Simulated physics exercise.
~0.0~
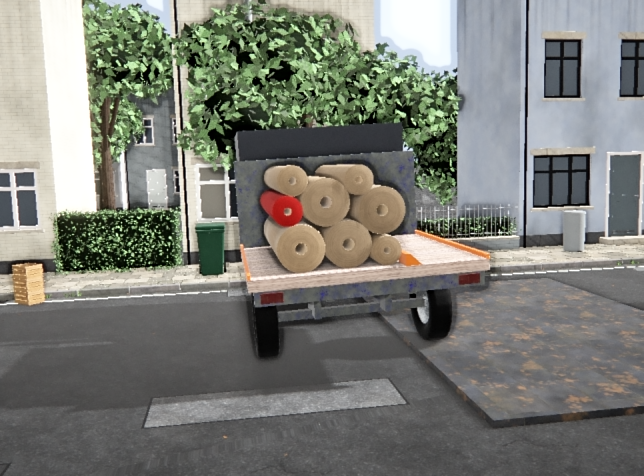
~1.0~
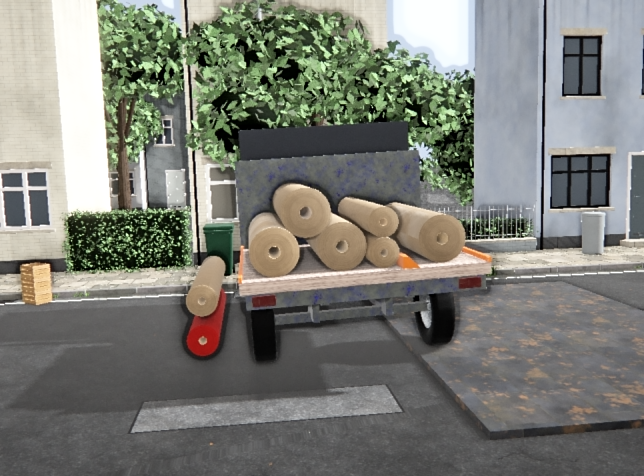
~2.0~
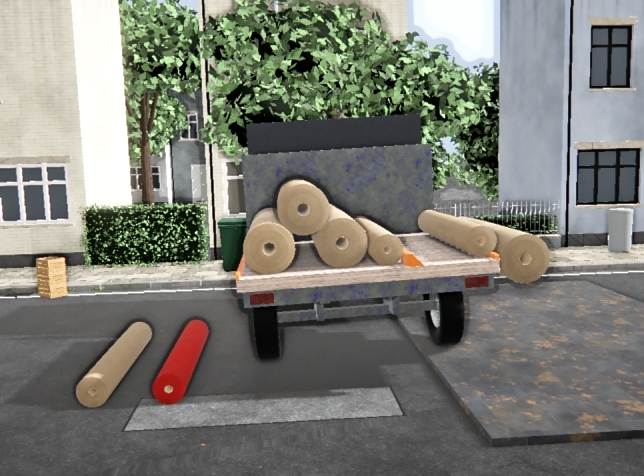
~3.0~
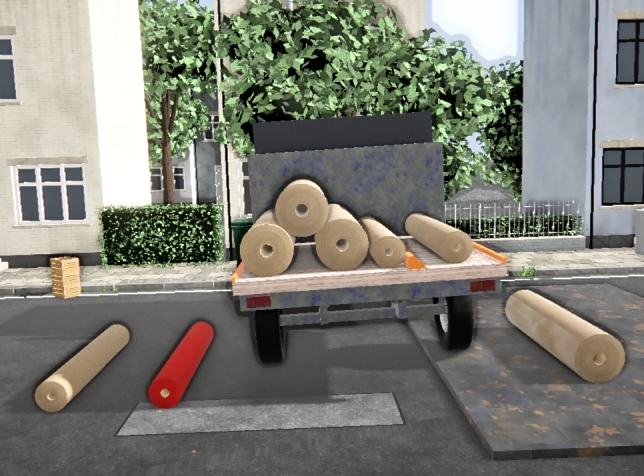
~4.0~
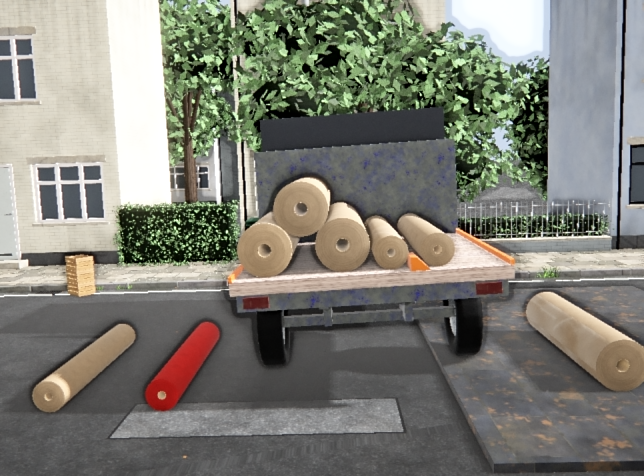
A red roll and two tan ones tumble off a flatbed's sides onto the ground.
